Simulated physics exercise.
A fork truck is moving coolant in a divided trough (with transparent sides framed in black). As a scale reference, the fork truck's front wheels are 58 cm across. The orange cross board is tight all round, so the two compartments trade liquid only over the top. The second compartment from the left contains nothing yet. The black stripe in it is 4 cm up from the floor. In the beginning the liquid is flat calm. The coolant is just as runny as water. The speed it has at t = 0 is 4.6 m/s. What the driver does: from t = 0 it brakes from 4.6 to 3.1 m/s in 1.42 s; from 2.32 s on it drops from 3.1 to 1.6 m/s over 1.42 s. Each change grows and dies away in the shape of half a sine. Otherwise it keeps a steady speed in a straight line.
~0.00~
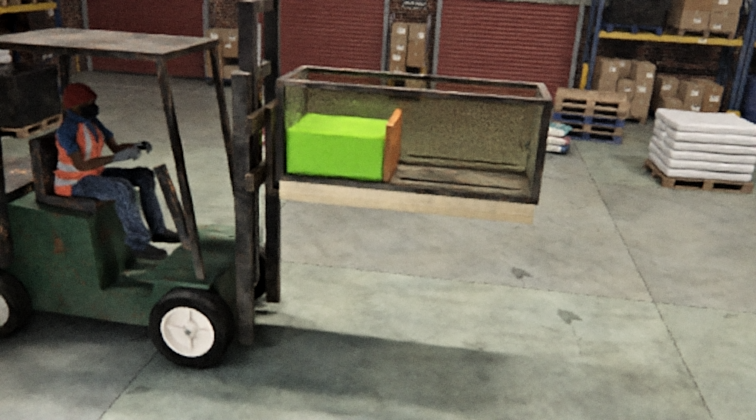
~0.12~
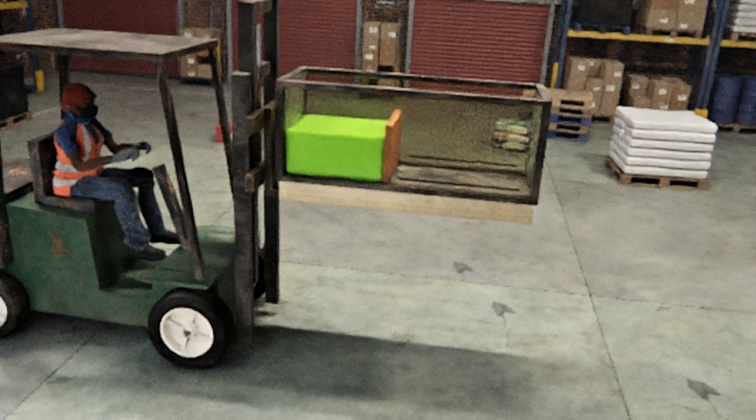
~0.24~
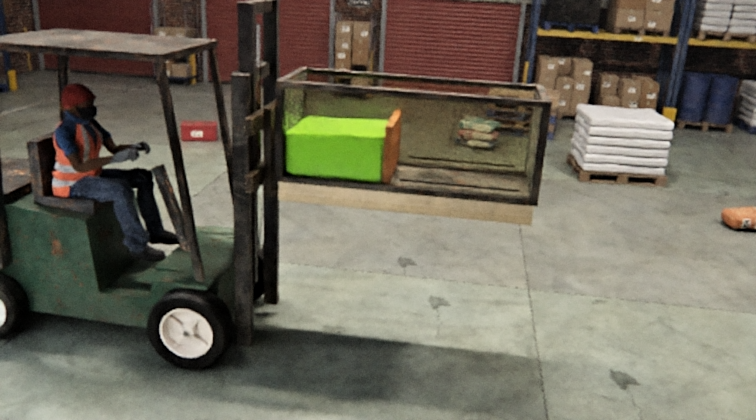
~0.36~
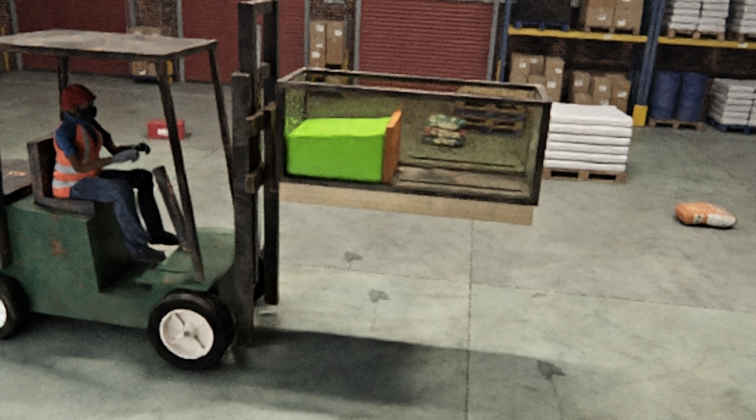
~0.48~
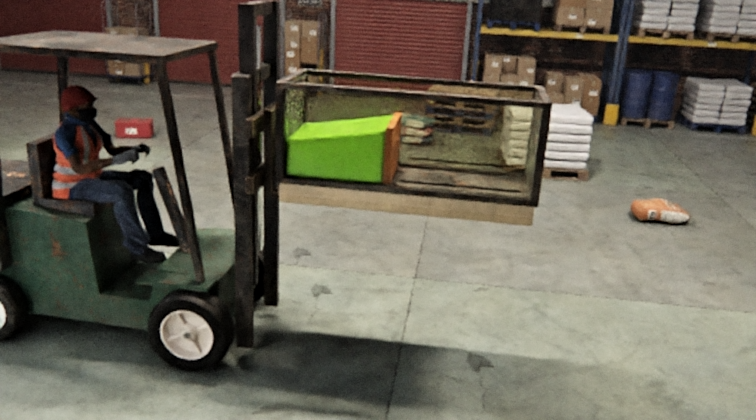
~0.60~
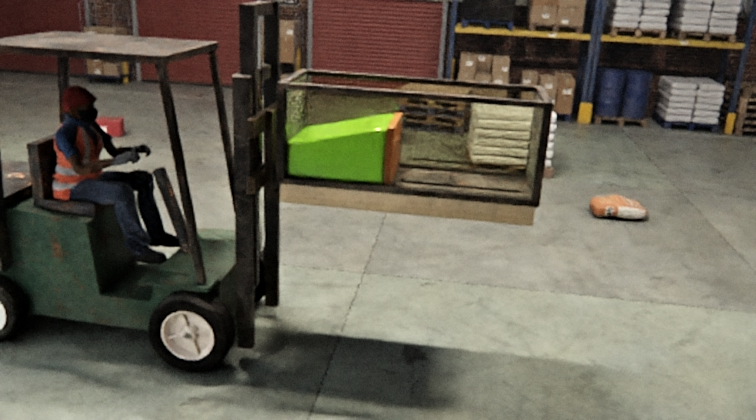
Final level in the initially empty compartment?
Zero.
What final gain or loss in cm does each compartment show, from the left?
In cm: 0, 0.
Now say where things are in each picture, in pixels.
The first frame shows levels, left to right, (337, 130), dry; board top at (389, 126); the front is on the right, levels are read along the near wall; a wheel hub at (185, 335).
The second frame shows levels, left to right, (337, 131), dry.
The third frame shows levels, left to right, (336, 132), dry.
The fourth frame shows levels, left to right, (337, 132), dry.
The fifth frame shows levels, left to right, (337, 133), dry.
The sixth frame shows levels, left to right, (338, 133), dry; a wheel hub at (185, 339).
By 1.60 s the compartments hold 30, 0 cm, left to right.
By 2.80 s the compartments hold 30, 0 cm, left to right.
By 4.30 s the compartments hold 30, 0 cm, left to right.
By 6.72 s the compartments hold 30, 0 cm, left to right.
